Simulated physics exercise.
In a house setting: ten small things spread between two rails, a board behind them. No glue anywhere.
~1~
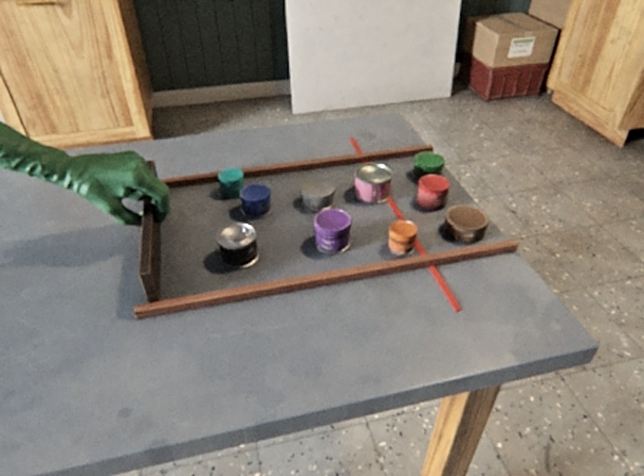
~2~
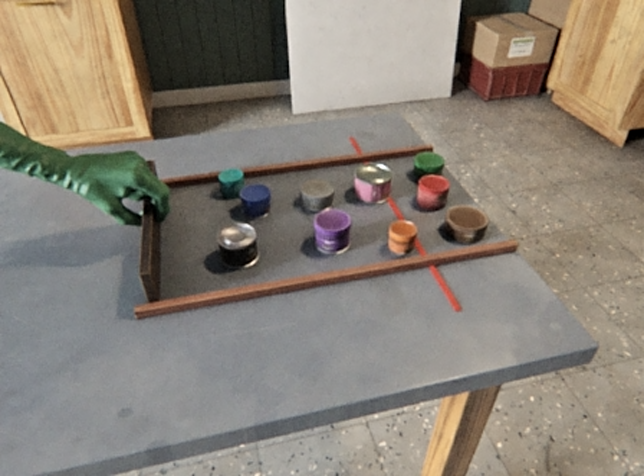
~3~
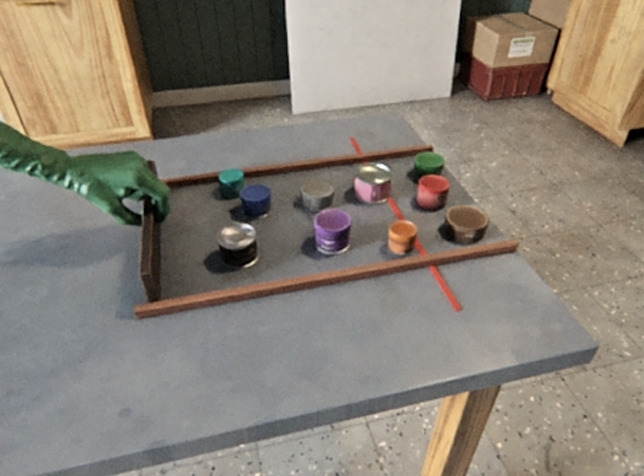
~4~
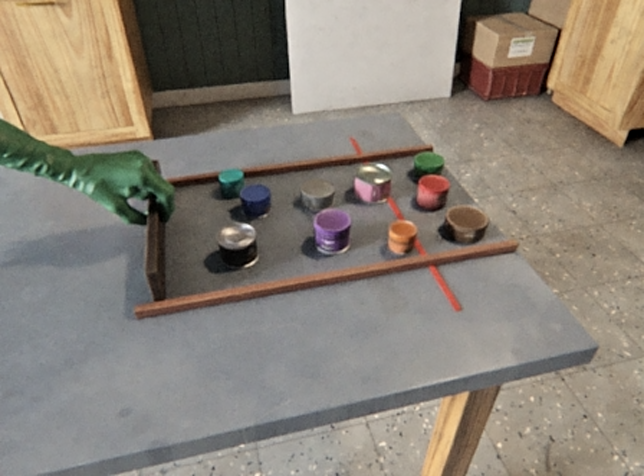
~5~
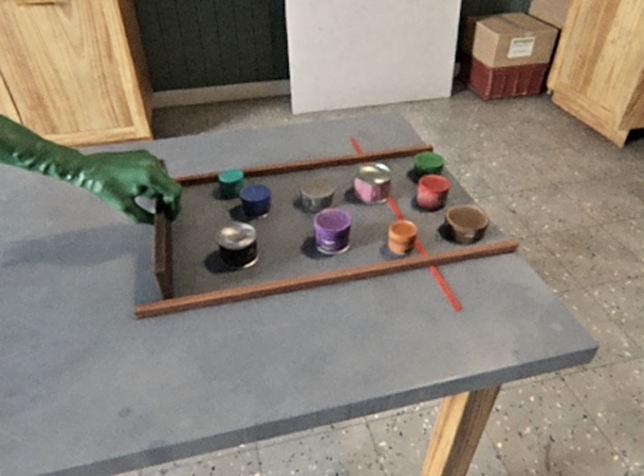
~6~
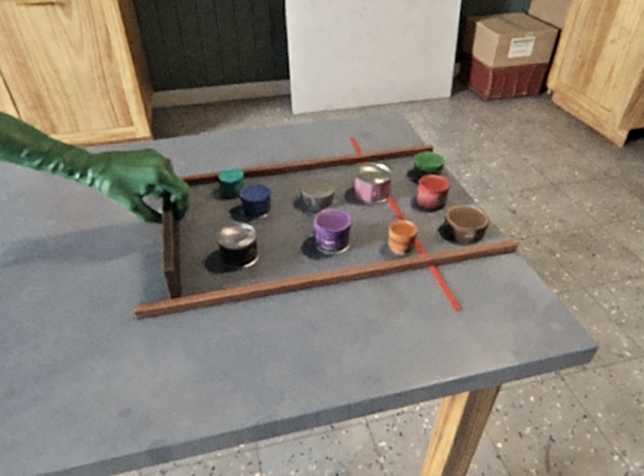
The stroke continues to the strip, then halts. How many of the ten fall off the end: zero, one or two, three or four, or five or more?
No drops.
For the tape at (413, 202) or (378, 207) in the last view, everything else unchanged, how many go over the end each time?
Down on the floor: 2 and 0.
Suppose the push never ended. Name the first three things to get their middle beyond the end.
The pink tin goes first, followed by the brown tub and then the red tub.
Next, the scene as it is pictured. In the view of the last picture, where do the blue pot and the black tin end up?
Taking them in turn, first comes (399, 182), then (424, 215).
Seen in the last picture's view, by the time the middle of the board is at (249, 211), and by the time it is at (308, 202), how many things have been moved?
I make it 3 at the first spot and 6 at the other.
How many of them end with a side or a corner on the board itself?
Contact count: 4.
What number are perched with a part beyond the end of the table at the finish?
The total comes out at 3.
Early on, none off yet; green tin at rest near (428, 167); brown tub at rest near (466, 224); red tub at rest near (433, 193).
Finally, the number that fall off is zero.
